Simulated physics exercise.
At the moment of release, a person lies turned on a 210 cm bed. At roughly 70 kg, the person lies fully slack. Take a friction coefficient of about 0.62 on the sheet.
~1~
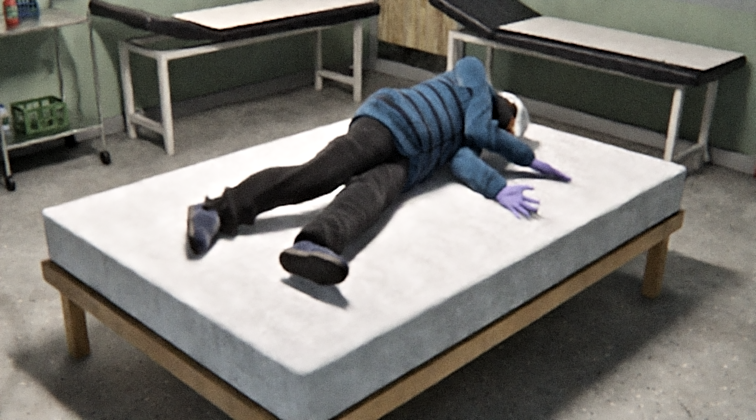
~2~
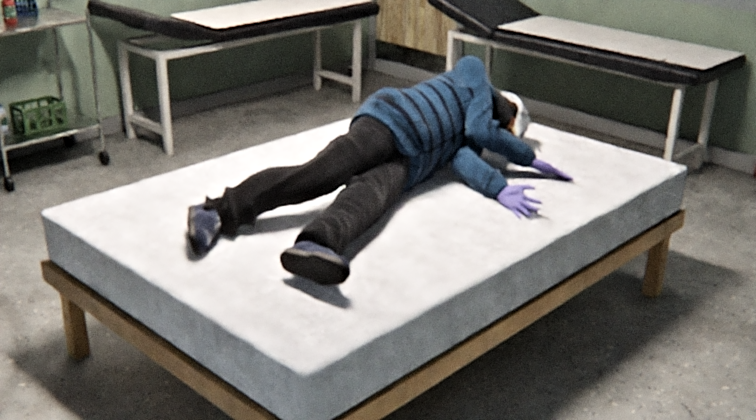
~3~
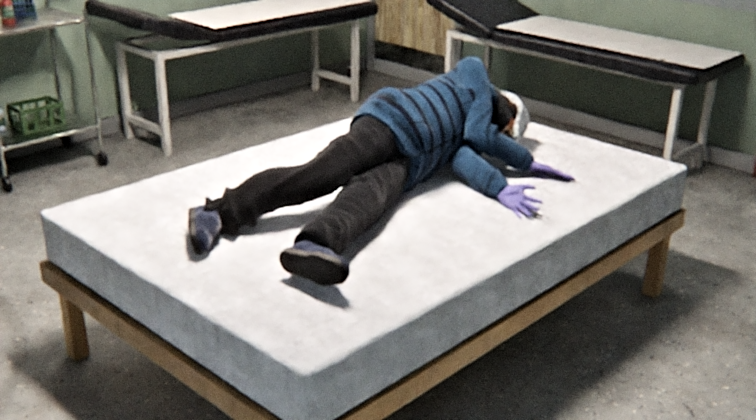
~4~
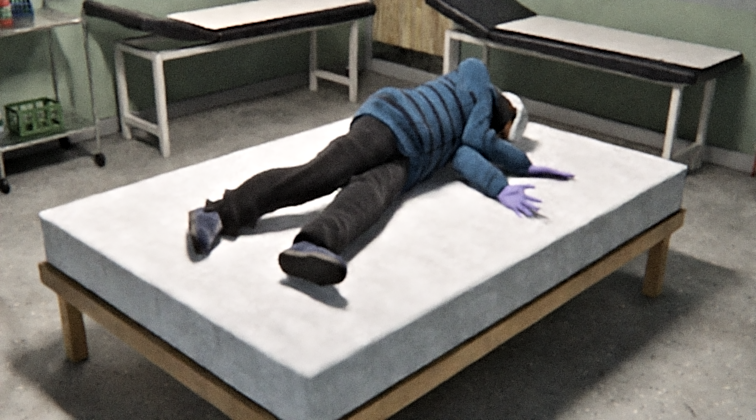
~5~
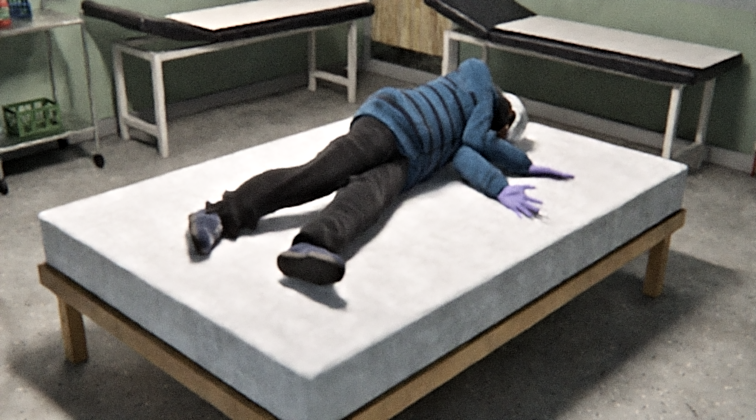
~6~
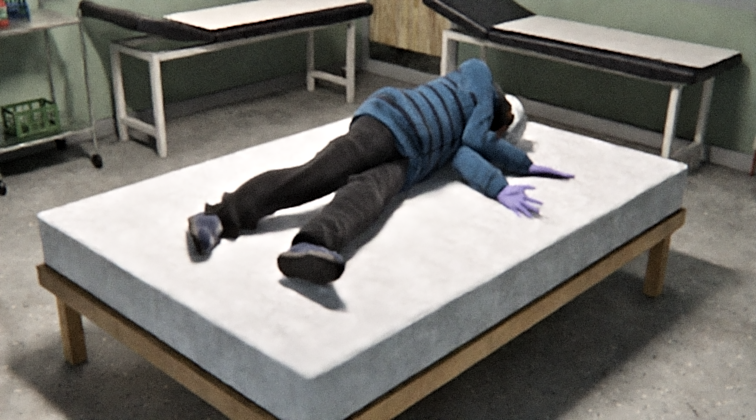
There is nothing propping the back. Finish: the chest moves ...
... frontwards.
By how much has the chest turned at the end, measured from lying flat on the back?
Turn from flat on the back: About 140°.
Then, 0.24 s after the last picture the chest is turned 105° from lying flat on the back, near (465, 111) in the last picture's view.
Then, 0.64 s after the last picture the chest is turned 125° from lying flat on the back, near (476, 119) in the last picture's view.
Then, 1.24 s after the last picture the chest is turned 130° from lying flat on the back, near (475, 120) in the last picture's view.
In the final state, chest rolls forwards.
